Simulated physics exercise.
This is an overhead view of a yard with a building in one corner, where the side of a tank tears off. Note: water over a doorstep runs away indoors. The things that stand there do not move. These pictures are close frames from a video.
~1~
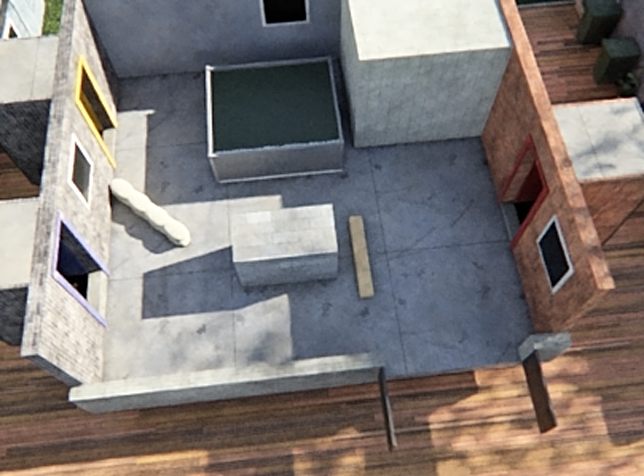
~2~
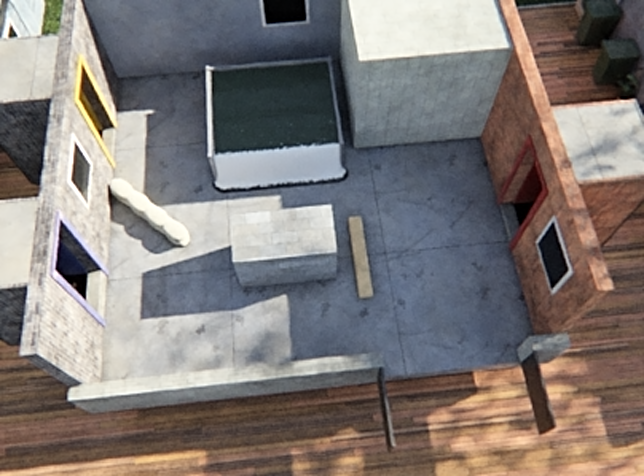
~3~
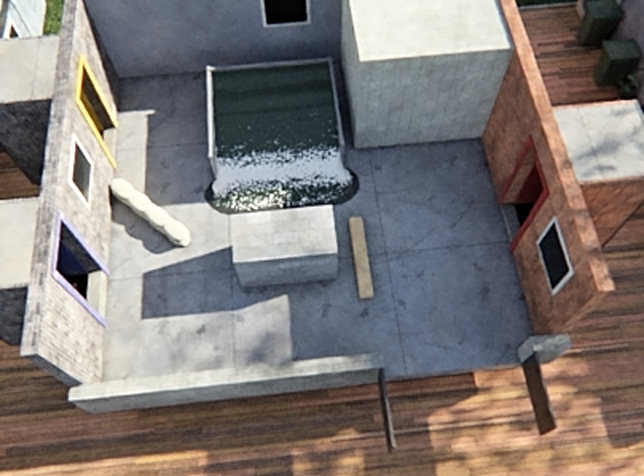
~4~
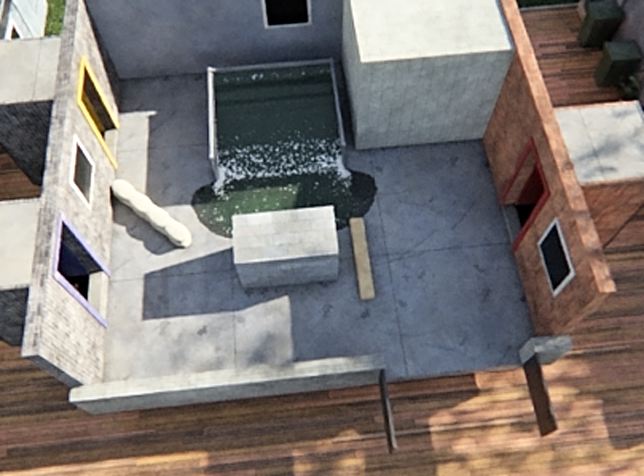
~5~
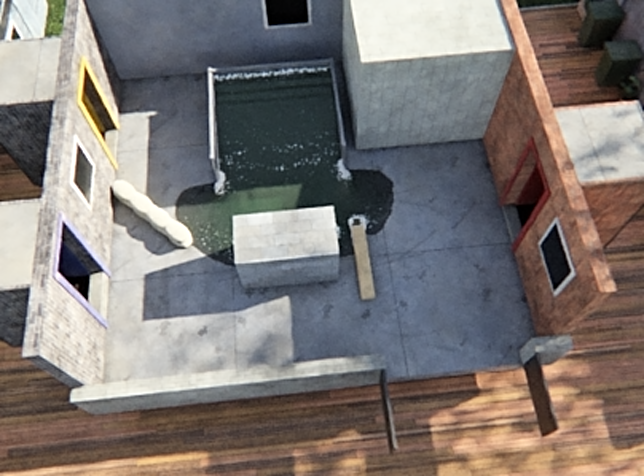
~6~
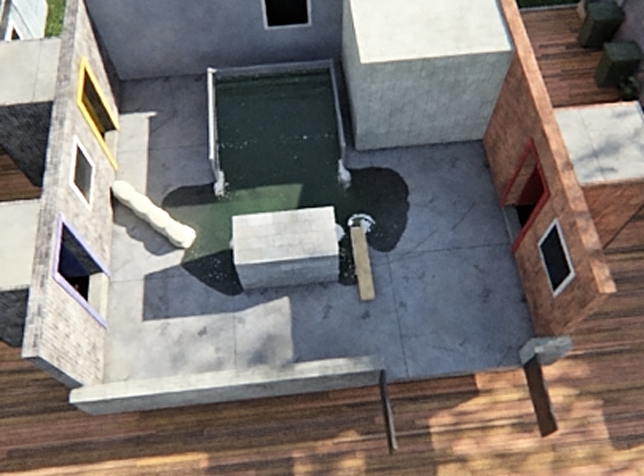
Dark green water bursting from the front of a raised tank and spreading across a walled concrete yard, around a pale block.
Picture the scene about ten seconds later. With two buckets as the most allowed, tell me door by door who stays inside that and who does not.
Red door: Exceeds it; blue door: Does not exceed it; yellow door: Exceeds it.
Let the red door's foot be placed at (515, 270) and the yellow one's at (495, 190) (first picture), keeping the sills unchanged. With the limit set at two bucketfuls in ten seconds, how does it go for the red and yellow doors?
Red: Exceeds the limit; yellow: Exceeds the limit.
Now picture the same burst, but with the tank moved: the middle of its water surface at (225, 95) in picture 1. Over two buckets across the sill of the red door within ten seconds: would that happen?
Red door: Tops the threshold.
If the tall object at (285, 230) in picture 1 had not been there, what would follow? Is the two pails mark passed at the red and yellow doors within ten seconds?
Outcome: Red doesn't reach it; yellow doesn't reach it.
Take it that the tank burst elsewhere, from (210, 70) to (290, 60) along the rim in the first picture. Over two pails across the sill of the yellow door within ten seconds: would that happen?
The yellow one ends up above.
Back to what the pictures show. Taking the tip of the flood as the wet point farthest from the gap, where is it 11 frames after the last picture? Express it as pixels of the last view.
Roughly at (535, 339).
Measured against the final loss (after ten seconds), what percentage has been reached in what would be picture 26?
Near 25 in a hundred.
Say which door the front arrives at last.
That would be the door marked yellow.
A moment on, water covers 35 % of the floor; the red door not reached, the blue door not reached, the yellow door not reached.
Next, water covers 65 % of the floor; the red door wet at the sill, nothing in, the blue door wet at the sill, nothing in, the yellow door not reached.
Then, water covers 80 % of the floor; the red door far over two buckets in, the blue door wet at the sill, nothing in, the yellow door over two buckets in.
Later, water covers 95 % of the floor; the red door far over two buckets in, the blue door wet at the sill, nothing in, the yellow door over two buckets in.
In the end, water covers 95 % of the floor; the red door far over two buckets in, the blue door wet at the sill, nothing in, the yellow door over two buckets in.
